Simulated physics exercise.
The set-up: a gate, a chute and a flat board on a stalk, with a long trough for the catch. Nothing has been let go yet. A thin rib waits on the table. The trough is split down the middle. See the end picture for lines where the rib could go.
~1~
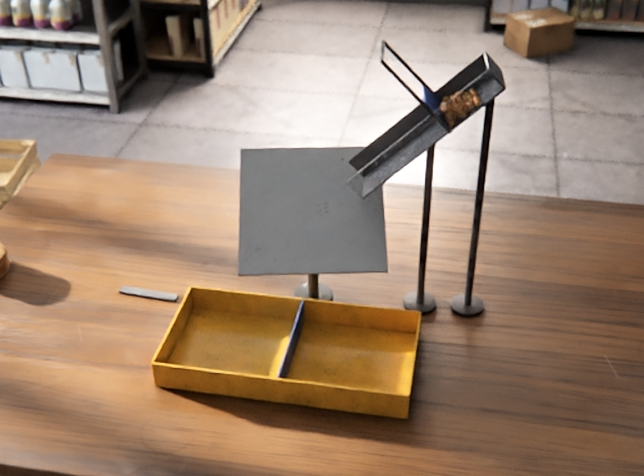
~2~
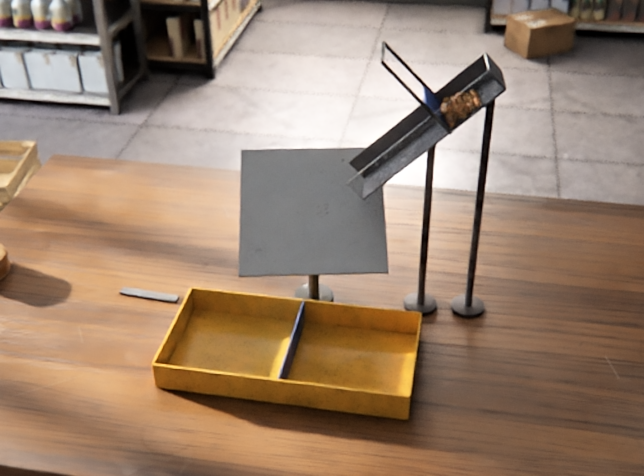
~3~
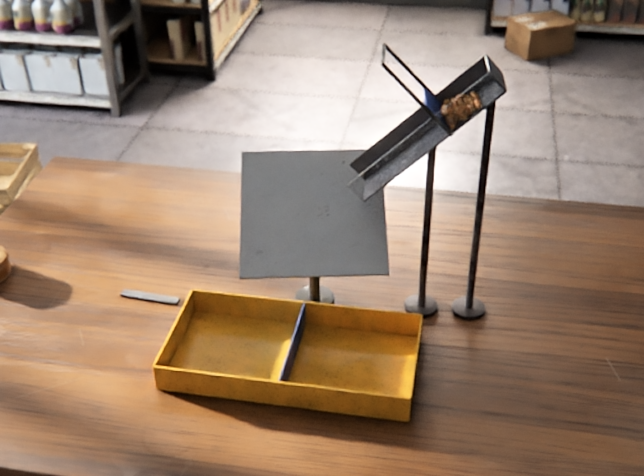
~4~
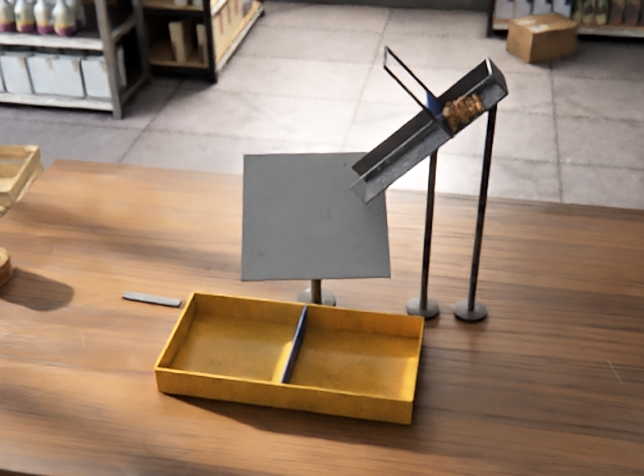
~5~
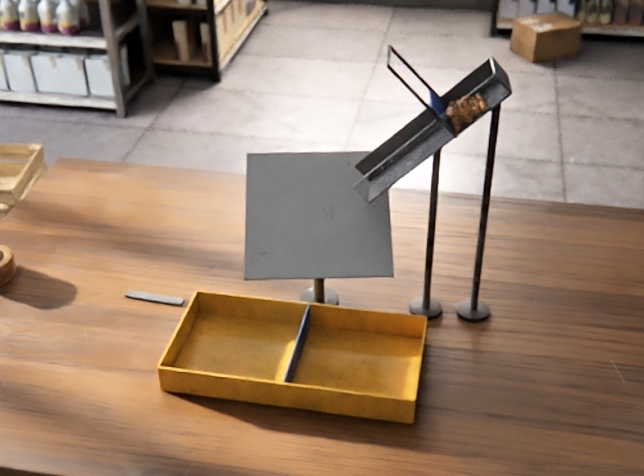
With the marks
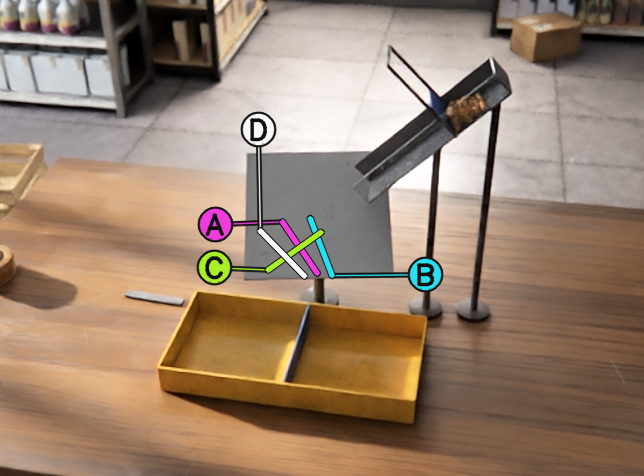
Nothing moves except a slight drift of the view over the chute, board and yellow trough.
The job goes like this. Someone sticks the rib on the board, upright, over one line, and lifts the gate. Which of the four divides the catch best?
C.
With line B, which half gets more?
The right half.
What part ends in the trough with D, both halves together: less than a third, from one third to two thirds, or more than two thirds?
It is more than two thirds.
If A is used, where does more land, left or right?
More lands on the right.
On the marked copy, line A from (282, 221) to (317, 273); line B from (310, 218) to (332, 275); line C from (321, 232) to (268, 270); line D from (260, 230) to (304, 276).
For line A, of what is caught, a small part in the left half, nearly all in the right.
For line B, of what is caught, a small part in the left half, most in the right.
For line C, of what is caught, about two thirds in the left half, about a third in the right.
For line D, of what is caught, a small part in the left half, nearly all in the right.
